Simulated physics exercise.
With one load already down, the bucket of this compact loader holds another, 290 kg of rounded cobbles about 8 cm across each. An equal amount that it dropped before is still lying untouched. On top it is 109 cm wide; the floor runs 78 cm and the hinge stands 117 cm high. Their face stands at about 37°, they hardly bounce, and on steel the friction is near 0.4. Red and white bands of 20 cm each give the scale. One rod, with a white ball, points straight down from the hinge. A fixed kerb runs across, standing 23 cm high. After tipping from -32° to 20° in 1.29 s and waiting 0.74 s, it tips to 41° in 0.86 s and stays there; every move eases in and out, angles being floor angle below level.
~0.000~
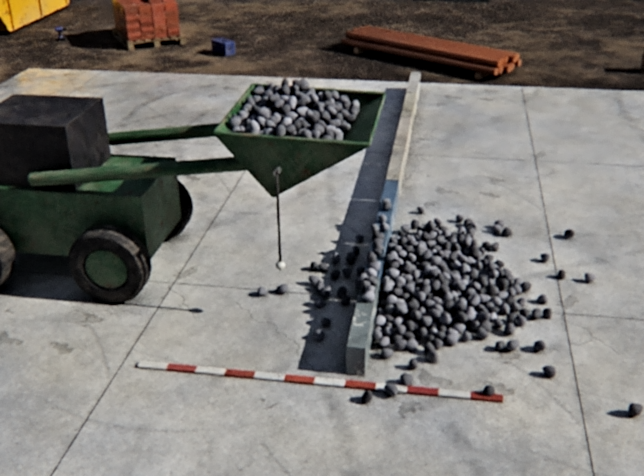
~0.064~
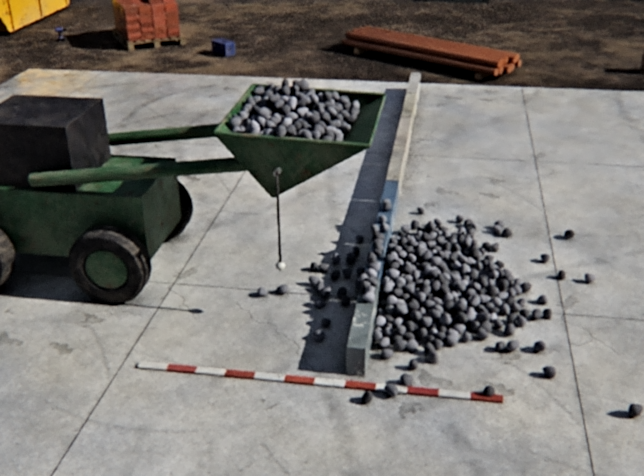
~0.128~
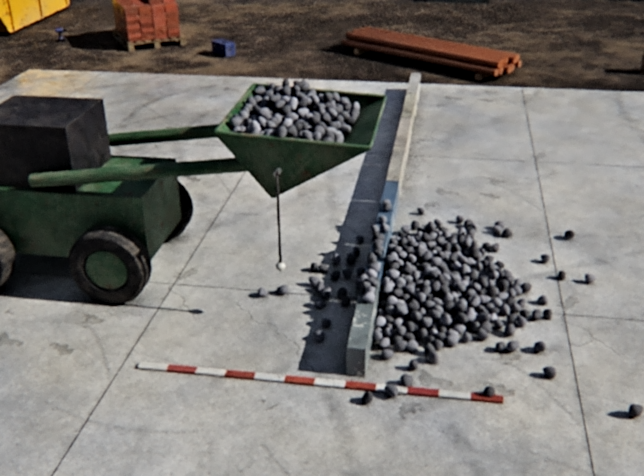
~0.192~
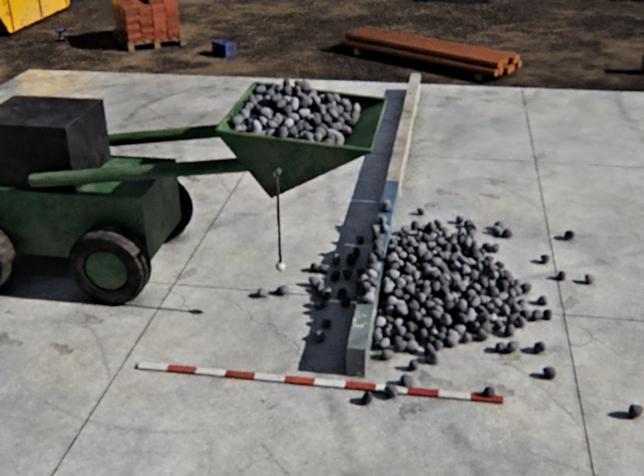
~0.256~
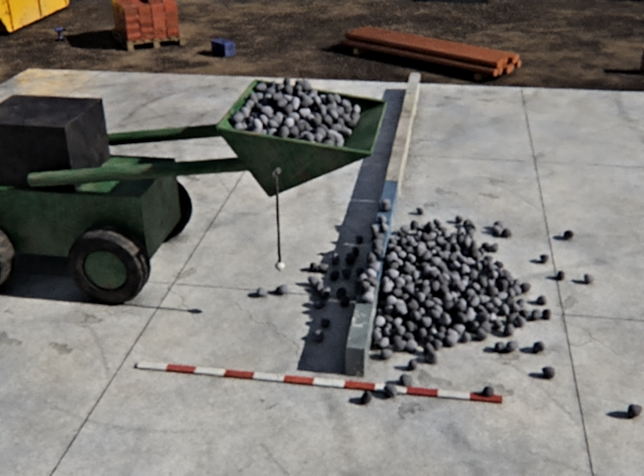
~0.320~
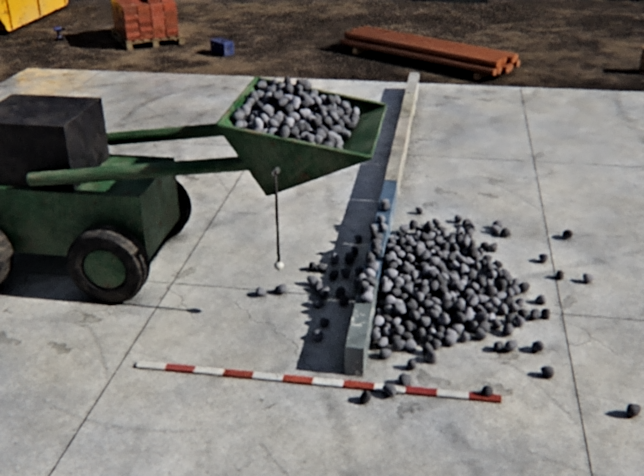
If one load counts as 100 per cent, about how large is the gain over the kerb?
Around 87 per cent.
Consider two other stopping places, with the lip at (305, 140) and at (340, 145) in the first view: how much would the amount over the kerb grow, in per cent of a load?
Roughly 5 and 55 percent, in that order.
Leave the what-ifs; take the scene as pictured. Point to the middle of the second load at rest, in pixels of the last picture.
The centre sits about (412, 267).
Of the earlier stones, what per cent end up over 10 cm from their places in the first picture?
The answer is about 5 per cent.
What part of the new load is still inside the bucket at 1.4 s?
About 85 per cent is held.
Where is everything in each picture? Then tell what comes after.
In the first picture, the bucket is at -32°, its lip at (369, 145); the top of the load is at (287, 90). The earlier load is highest near (376, 250), 27 cm above ground level, 9 % on this side of the kerb, 91 % over the kerb.
In the second picture, the bucket is at -32°, its lip at (370, 146); the top of the load is at (288, 91); the stones move at 0.0 m/s on average.
In the third picture, lip at (370, 148), floor tilted -31°, highest stones at (288, 91); the stones move at 0.1 m/s on average.
In the fourth picture, lip at (371, 151), floor tilted -29°, highest stones at (286, 93); the stones move at 0.1 m/s on average.
In the fifth picture, lip at (371, 154), floor tilted -27°, highest stones at (287, 92); the stones move at 0.1 m/s on average.
In the sixth picture, lip at (371, 158), floor tilted -24°, highest stones at (285, 89); the stones move at 0.2 m/s on average.
After 1.0 s the floor is at 12°; in per cent of one load, 100 in the bucket, 9 on this side of the kerb, 91 over the kerb; the foremost stones are at (565, 299).
After 1.4 s the floor is at 20°; in per cent of one load, 85 in the bucket, 18 on this side of the kerb, 97 over the kerb; the foremost stones are at (565, 299).
After 3.3 s the floor is at 41°; in per cent of one load, 0 in the bucket, 23 on this side of the kerb, 177 over the kerb; the foremost stones are at (564, 283).
After 5.8 s the floor is at 41°; in per cent of one load, 0 in the bucket, 23 on this side of the kerb, 177 over the kerb; the foremost stones are at (564, 283). Net gain over the kerb, 87.
